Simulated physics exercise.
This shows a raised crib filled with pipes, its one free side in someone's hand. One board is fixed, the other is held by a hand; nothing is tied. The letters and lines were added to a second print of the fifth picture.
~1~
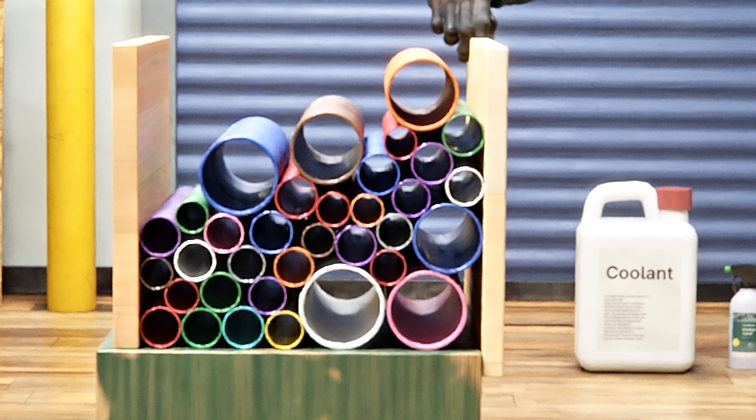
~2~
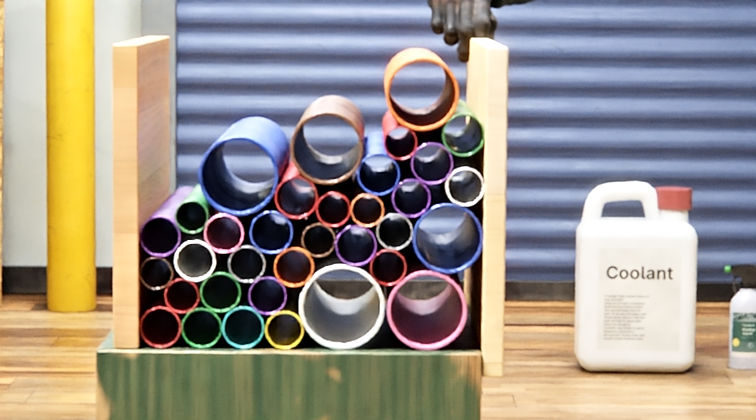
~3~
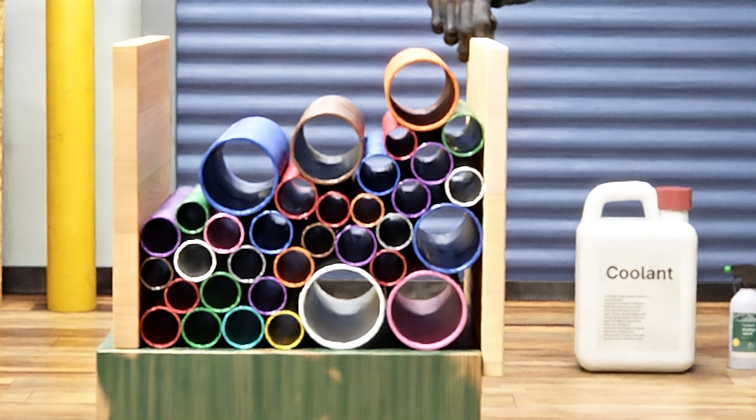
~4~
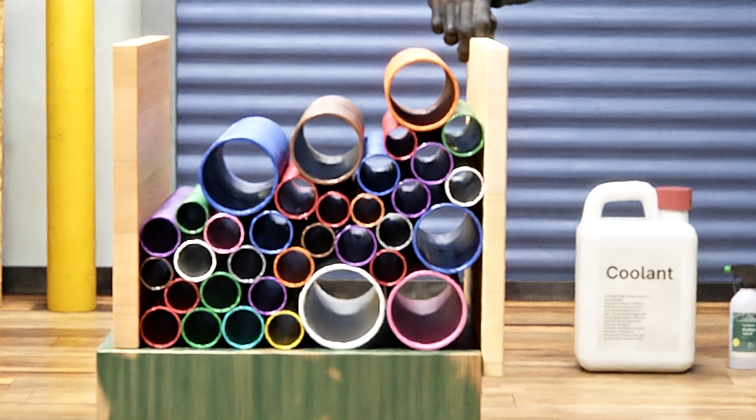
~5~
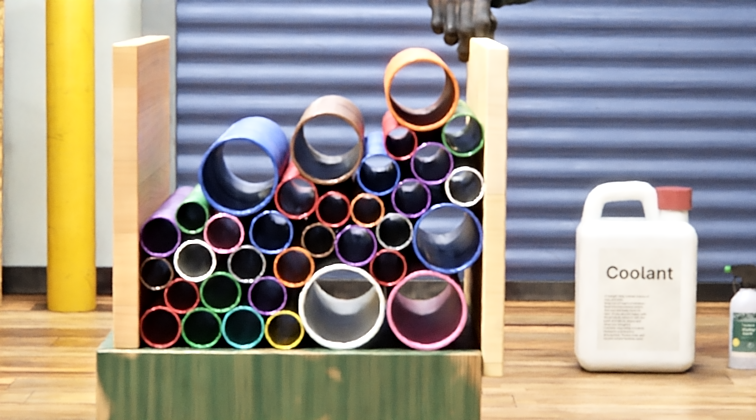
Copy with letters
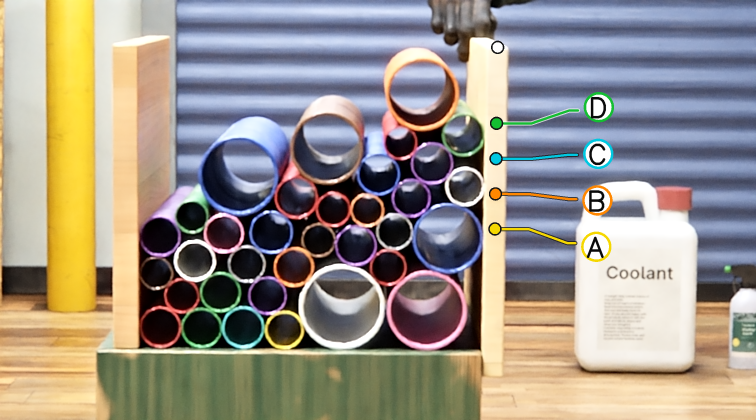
At first, colourful pipes of mixed sizes lie stacked between two upright wooden boards on a green base, with a dark hand at the top of the right board and a white coolant jug to the right. Throughout, the hand stays in place, and neither the pipes nor the boards visibly move.
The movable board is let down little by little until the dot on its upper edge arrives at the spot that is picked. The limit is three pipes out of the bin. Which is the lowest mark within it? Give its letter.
The last mark within the limit is B.
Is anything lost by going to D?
At D: No.
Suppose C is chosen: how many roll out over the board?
With C, none.
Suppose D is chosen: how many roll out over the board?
The count is none.
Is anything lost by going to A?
Yes.
On the marked copy, A at (495, 229); B at (496, 194); C at (496, 158); D at (497, 123); the white dot at (498, 47).
Following B. Soon after the start, top of the board (485, 117).
Later, top of the board (484, 191).
In the end, top of the board (484, 193), two out over the board.
As for the rest, A more than three out over the board; C none out over the board; D none out over the board.
